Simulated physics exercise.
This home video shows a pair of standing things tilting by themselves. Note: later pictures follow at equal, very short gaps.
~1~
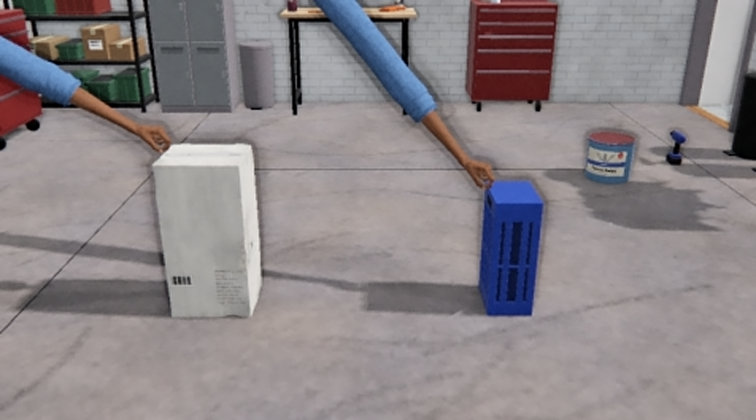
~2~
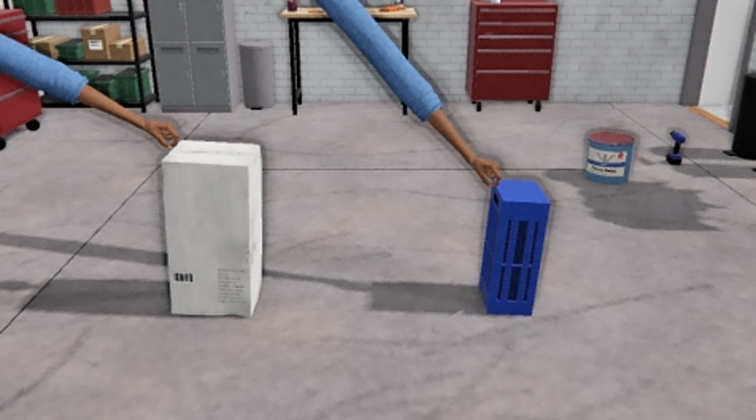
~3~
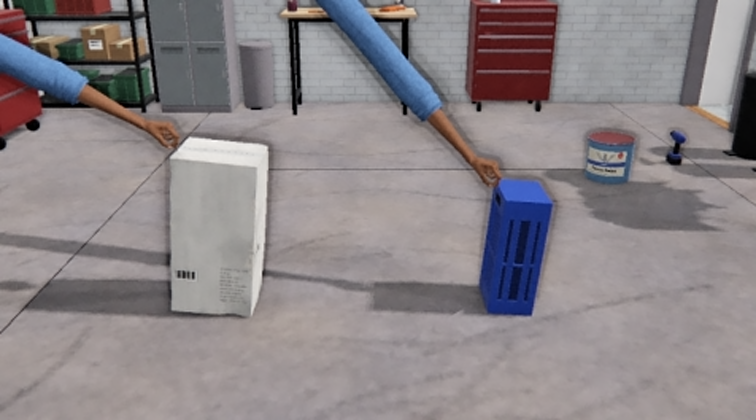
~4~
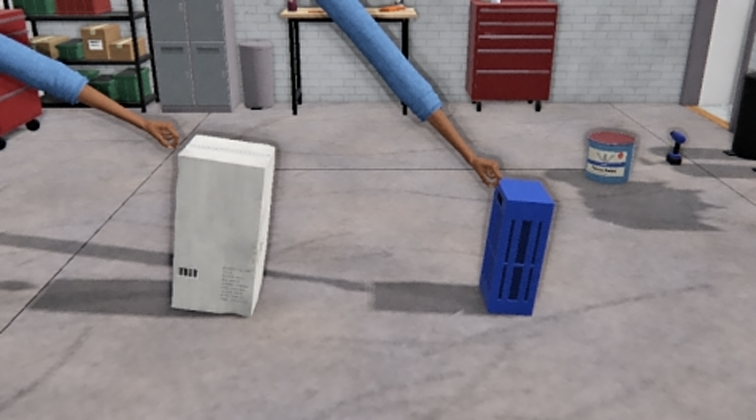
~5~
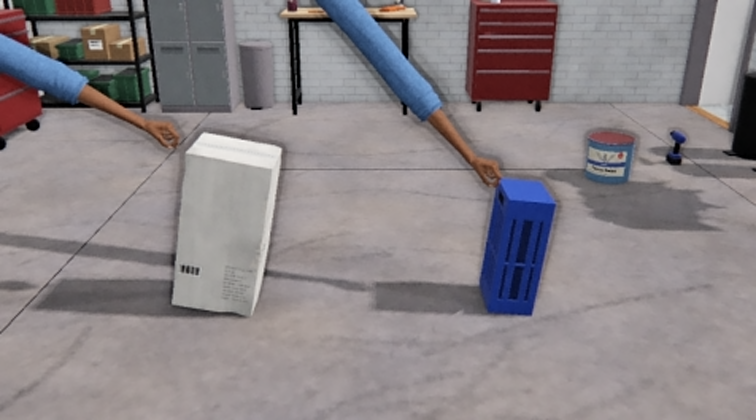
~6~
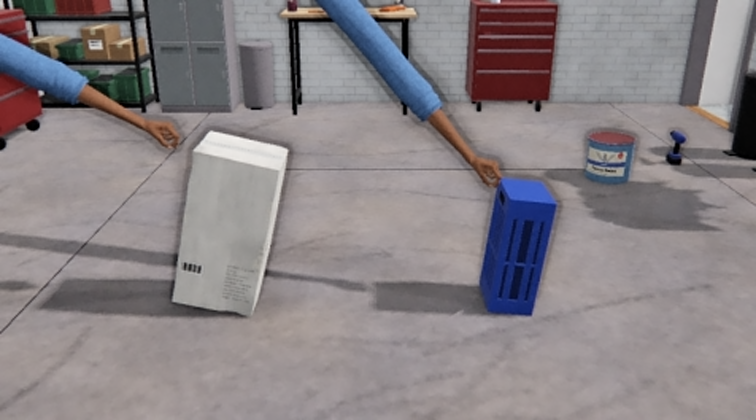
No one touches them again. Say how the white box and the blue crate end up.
At the end, the white box never comes back up, the blue crate comes back up.
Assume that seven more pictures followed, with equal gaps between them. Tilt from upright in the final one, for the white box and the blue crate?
25° and 4°.
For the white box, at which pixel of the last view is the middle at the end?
Once it all settles, the centre sits at about (333, 267).
Then, 0.30 s on from there, white box 41° off upright near (274, 225); blue crate 4° off upright near (505, 247).
In the end, the white box falls over, near (334, 267); the blue crate rocks back upright, near (509, 248).
